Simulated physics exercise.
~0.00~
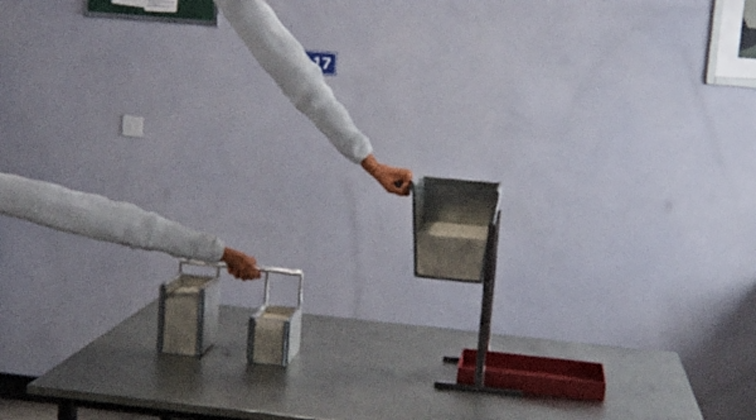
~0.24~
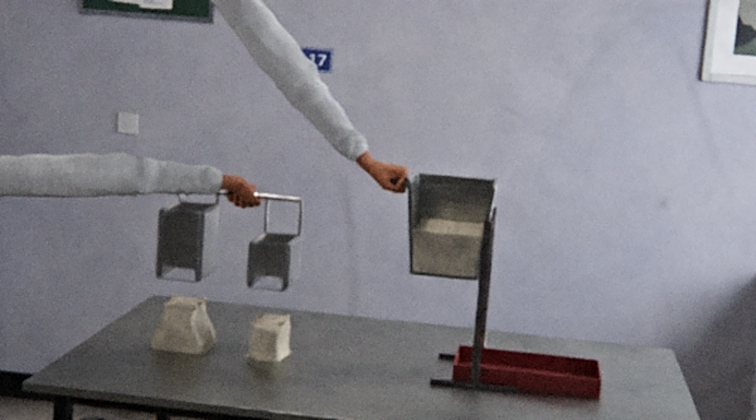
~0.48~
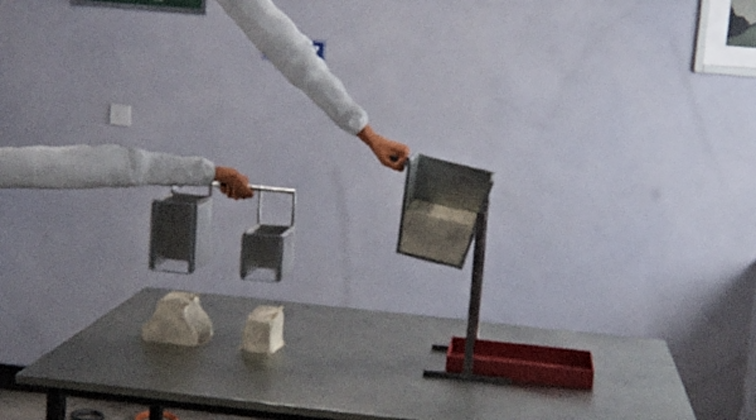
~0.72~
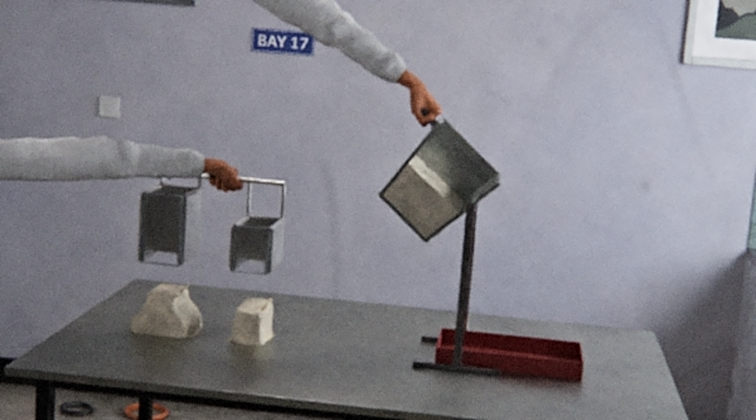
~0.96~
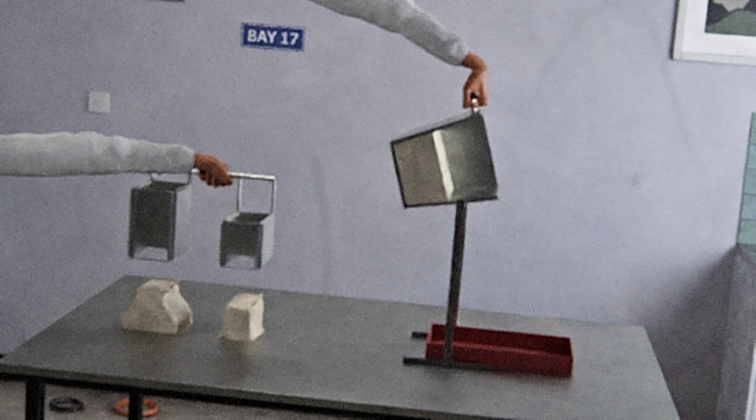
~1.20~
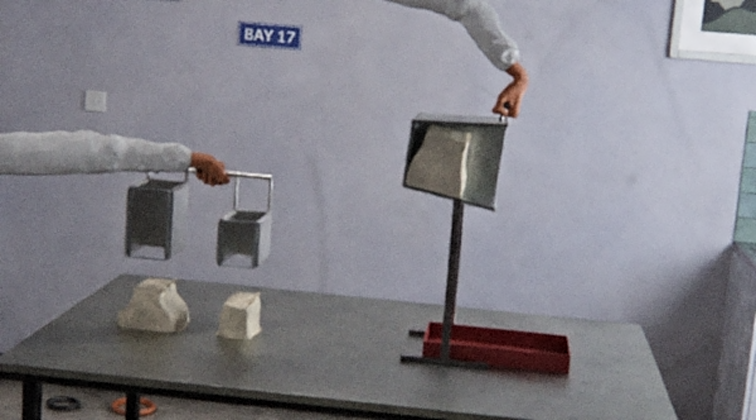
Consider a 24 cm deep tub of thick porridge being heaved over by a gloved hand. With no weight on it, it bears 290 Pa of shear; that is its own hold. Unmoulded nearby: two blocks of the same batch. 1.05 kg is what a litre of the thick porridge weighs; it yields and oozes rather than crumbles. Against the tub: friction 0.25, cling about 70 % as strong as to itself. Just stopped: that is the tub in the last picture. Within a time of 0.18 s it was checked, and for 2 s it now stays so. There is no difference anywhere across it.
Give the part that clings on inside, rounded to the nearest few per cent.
The part that clings on inside is close to 80 %.
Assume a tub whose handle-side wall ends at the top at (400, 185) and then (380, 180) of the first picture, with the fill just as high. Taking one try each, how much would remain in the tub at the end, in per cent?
First try 60 per cent, second try 45 per cent.
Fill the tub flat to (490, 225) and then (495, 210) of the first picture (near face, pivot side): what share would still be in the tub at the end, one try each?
About 55 % and then about 40 %.
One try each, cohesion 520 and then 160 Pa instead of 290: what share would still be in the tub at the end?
The answers, in order, are 100 % and 60 %.
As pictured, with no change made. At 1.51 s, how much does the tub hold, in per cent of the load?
Some 95 per cent.
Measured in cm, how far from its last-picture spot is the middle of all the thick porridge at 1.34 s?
5 cm.
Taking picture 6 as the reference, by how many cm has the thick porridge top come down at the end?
About 9 cm.
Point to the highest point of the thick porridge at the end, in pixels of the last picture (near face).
The highest point is near (430, 165) in the last picture.
After 1.34 s, the tub is at 94 degrees and holds 100 %.
After 1.51 s, the tub is at 94 degrees and holds 95 %.
After 1.68 s, the tub is at 94 degrees and holds 88 %.
After 1.85 s, the tub is at 94 degrees and holds 82 %.
After 3.20 s, at the end, the tub is at 94 degrees and holds 80 %.
